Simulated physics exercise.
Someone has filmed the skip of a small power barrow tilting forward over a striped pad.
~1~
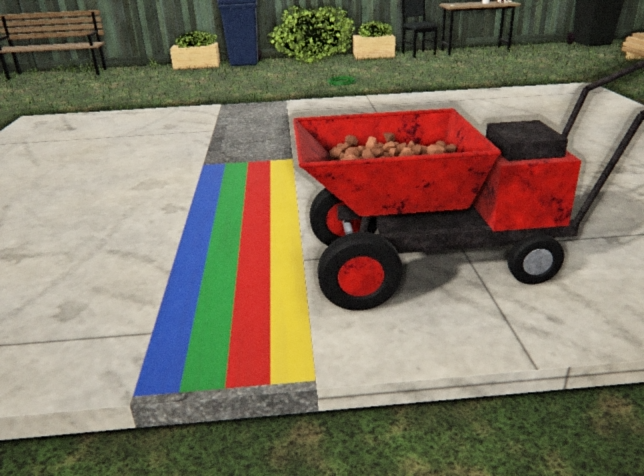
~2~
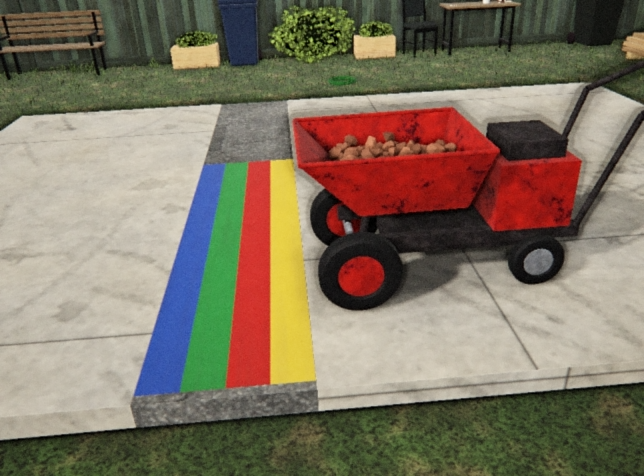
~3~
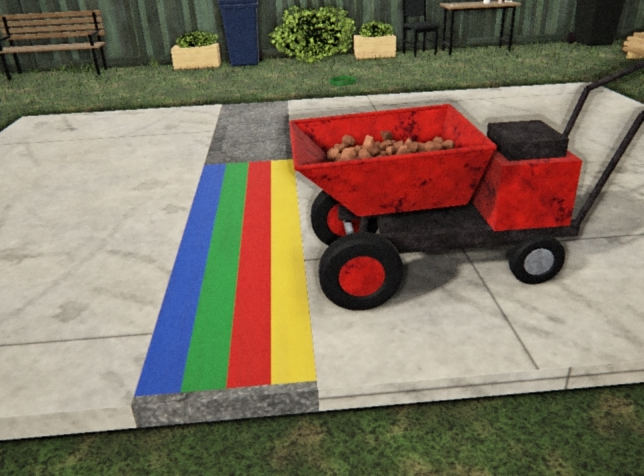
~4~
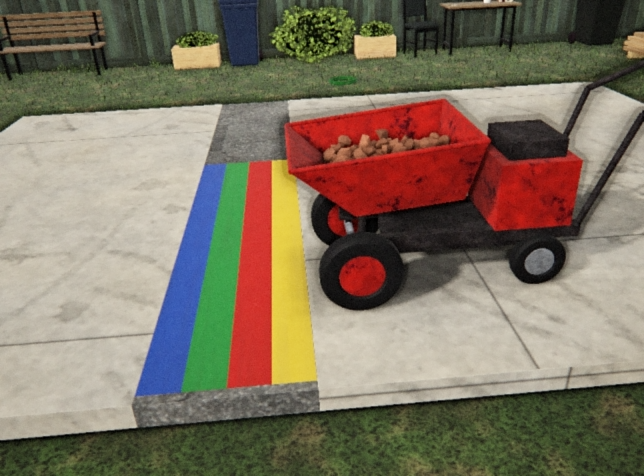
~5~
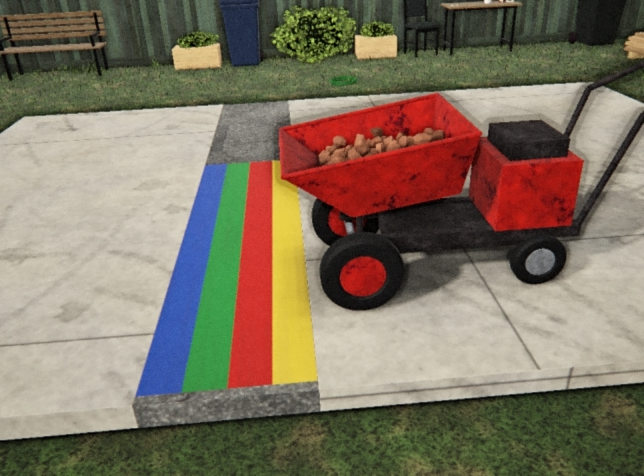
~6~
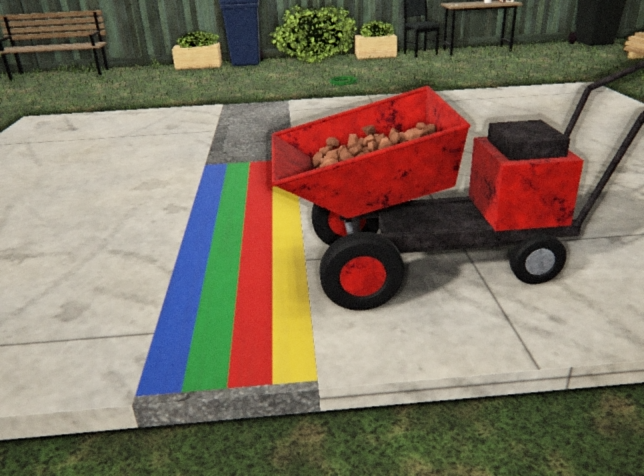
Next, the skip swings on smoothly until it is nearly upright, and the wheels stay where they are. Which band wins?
The green strip carries the most.
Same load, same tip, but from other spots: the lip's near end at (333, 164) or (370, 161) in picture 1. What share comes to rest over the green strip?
About 30 and 10 per cent.
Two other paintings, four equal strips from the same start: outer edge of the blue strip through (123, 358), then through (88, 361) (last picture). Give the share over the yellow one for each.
Near 0 % and 0 %.
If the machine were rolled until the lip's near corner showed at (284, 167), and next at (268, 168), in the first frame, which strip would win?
First that blue strip, then the blue strip.
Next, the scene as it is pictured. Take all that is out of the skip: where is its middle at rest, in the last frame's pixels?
Near (205, 281).
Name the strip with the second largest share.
The runner-up: The blue one.
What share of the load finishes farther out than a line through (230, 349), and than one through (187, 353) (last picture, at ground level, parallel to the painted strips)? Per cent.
First some 70, then 30 per cent.
Just after the last frame, skip tipped well over; every one in the skip.
A moment on, skip tipped steeply; almost all in the skip; about a tenth over the green strip.
Further on, skip tipped right over; roughly a third in the skip; just a few over the red strip; roughly a third over the green strip; roughly a quarter over the blue strip; about a tenth off the paint.
When it is over, skip tipped right over; roughly a quarter in the skip; not one over the yellow strip; just a few over the red strip; roughly a third over the green strip; roughly a quarter over the blue strip; about a tenth off the paint.
